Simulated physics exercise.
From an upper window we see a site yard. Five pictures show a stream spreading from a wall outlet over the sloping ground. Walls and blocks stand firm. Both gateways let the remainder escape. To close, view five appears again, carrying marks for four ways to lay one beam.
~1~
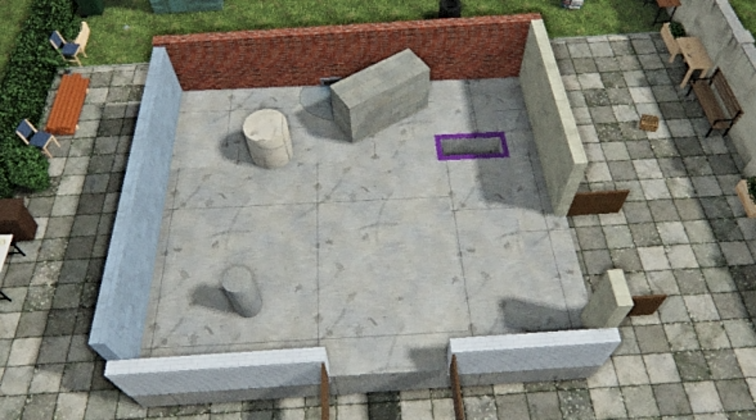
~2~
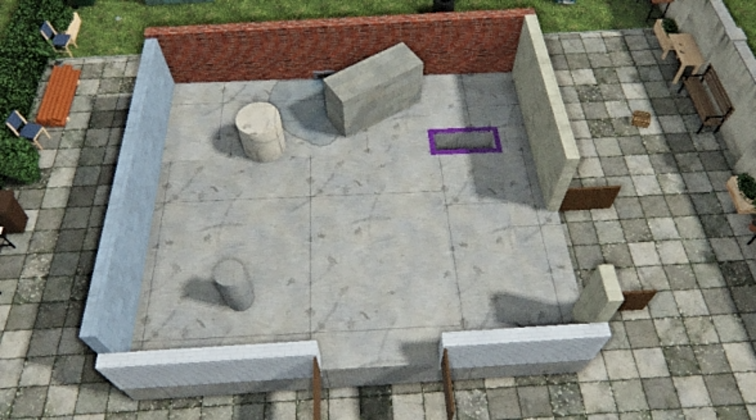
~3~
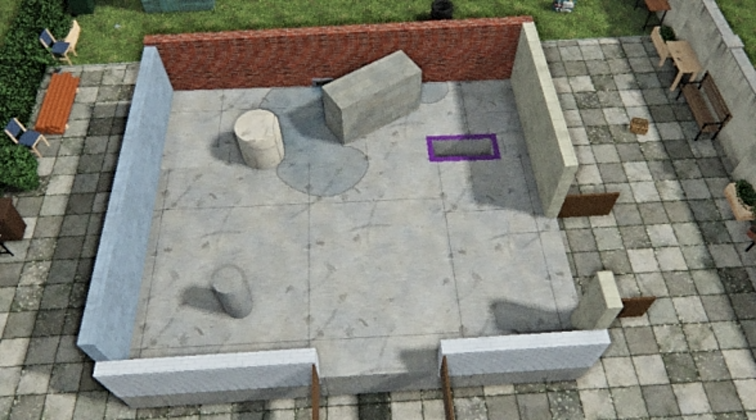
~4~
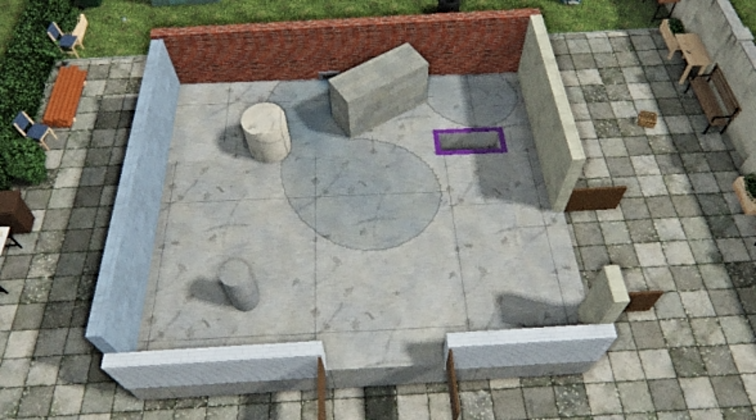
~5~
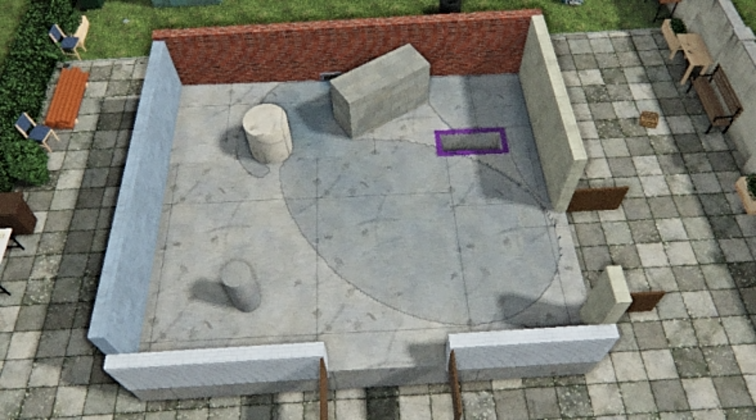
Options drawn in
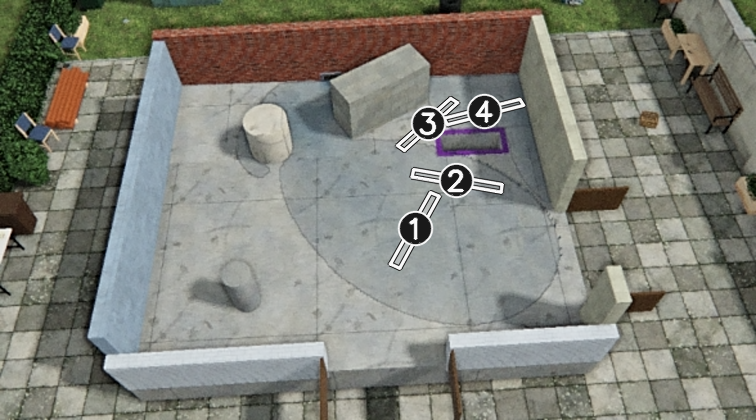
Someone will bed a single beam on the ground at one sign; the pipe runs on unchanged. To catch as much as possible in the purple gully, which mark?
The best spot is 1.
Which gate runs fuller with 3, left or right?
The right gate.
On the marked copy, 1 from (395, 266) to (434, 194); 2 from (412, 173) to (501, 188); 3 from (400, 148) to (454, 100); 4 from (445, 121) to (521, 102).
For spot 1, about 15 % of the stream goes into the purple gully, about 85 % out by the gates.
For spot 2, about 6 % of the stream goes into the purple gully, about 94 % out by the gates.
For spot 3, about 2 % of the stream goes into the purple gully, about 98 % out by the gates.
For spot 4, about 9 % of the stream goes into the purple gully, about 89 % out by the gates.
